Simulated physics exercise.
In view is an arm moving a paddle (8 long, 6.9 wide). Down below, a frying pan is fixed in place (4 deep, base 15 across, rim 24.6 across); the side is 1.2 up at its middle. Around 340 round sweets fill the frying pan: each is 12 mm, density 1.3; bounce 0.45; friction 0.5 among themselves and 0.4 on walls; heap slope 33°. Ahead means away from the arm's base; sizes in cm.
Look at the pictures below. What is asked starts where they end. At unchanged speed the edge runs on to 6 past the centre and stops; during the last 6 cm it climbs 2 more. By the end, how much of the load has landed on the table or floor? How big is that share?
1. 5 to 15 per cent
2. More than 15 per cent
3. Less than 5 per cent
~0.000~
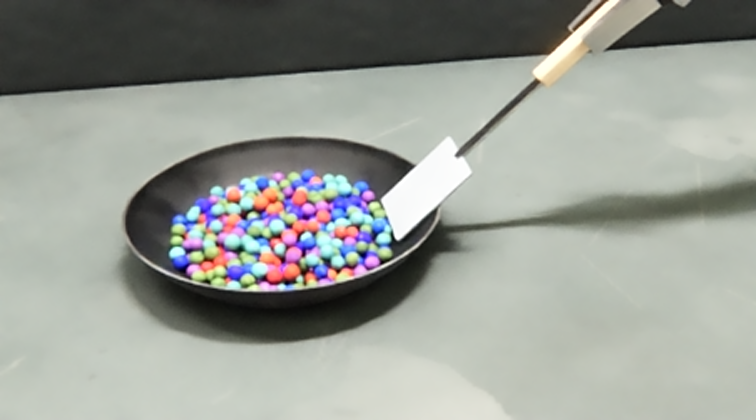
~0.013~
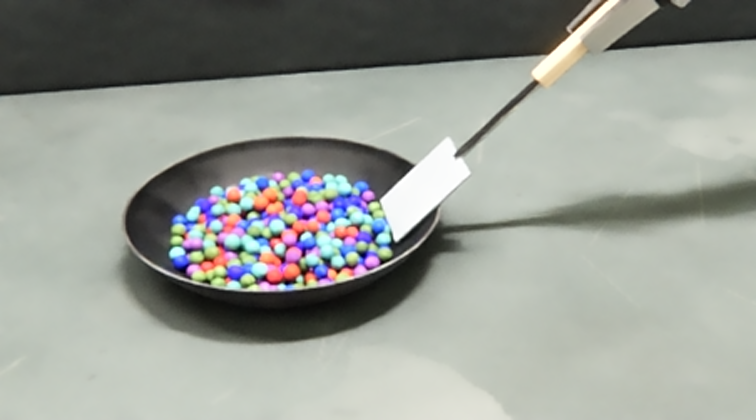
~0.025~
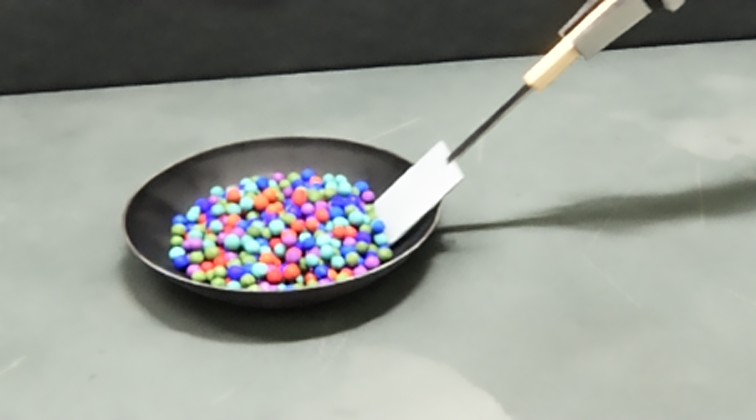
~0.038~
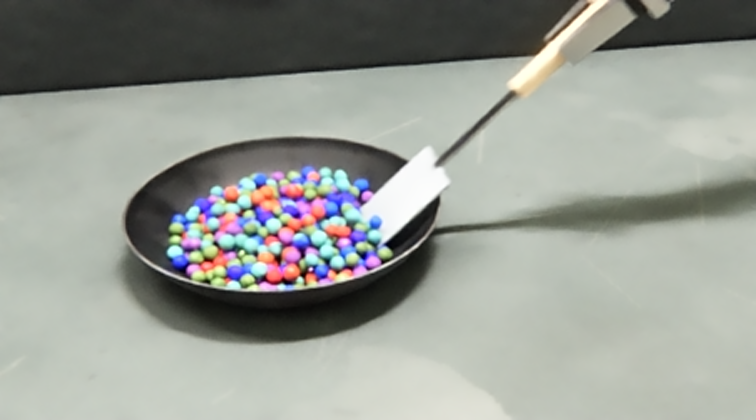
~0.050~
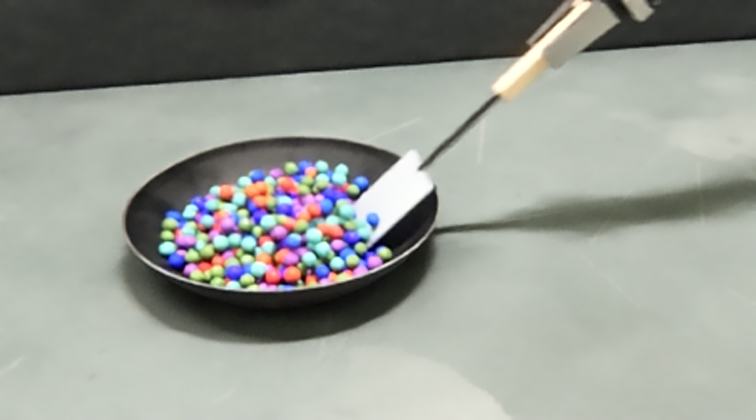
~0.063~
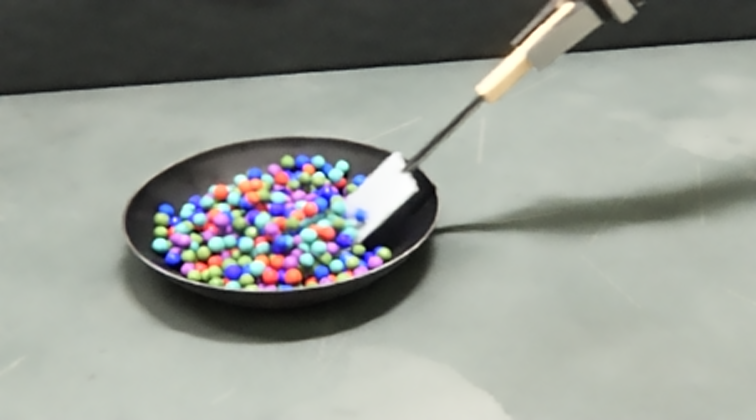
(1) 5 to 15 per cent.
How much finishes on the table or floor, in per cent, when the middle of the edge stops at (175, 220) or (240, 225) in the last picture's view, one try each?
Try 1: Approx. 30 %; try 2: Approx. 0 %.
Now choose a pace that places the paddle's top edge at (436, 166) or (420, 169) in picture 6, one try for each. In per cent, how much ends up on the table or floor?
Respectively, some 0 and 5 per cent.
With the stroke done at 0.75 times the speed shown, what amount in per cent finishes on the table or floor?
10 %.
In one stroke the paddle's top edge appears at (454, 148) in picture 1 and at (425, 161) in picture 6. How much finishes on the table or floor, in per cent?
I'd put it at roughly 0 per cent.
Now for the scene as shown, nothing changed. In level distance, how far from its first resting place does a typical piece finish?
About 4 centimetres.
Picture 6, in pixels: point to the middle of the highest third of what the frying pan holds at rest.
Somewhere near (189, 223) in the last picture.
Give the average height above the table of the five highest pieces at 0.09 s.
Roughly 5 cm above the table.
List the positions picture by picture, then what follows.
The first picture shows the paddle top edge at (461, 154), sloping 43°; upper third of the load around (290, 224), from x 175 to 385, top at y 175; 339 in the frying pan.
The second picture shows the paddle top edge at (459, 155), sloping 43°; upper third of the load around (290, 224), from x 175 to 385, top at y 175.
The third picture shows the paddle top edge at (452, 159), sloping 43°; upper third of the load around (290, 223), from x 175 to 385, top at y 175.
The fourth picture shows the paddle top edge at (438, 165), sloping 43°; upper third of the load around (291, 219), from x 175 to 385, top at y 175.
The fifth picture shows the paddle top edge at (422, 168), sloping 43°; upper third of the load around (291, 218), from x 165 to 385, top at y 170.
The sixth picture shows the paddle top edge at (406, 170), sloping 43°; upper third of the load around (281, 218), from x 160 to 385, top at y 165; 339 in the frying pan.
After 0.09 s, sloping 43°, highest piece 6 above the table; 339 in the frying pan.
After 0.12 s, sloping 43°, highest piece 6 above the table; 339 in the frying pan.
After 0.34 s, sloping 43°, highest piece 5 above the table; 304 in the frying pan, 29 on the table or floor, 6 on the blade or in flight.
After 1.39 s, sloping 43°, highest piece 5 above the table; 303 in the frying pan, 36 on the table or floor.
In the end, 303 in the frying pan, 36 on the table or floor. That is 11 % on the table or floor.
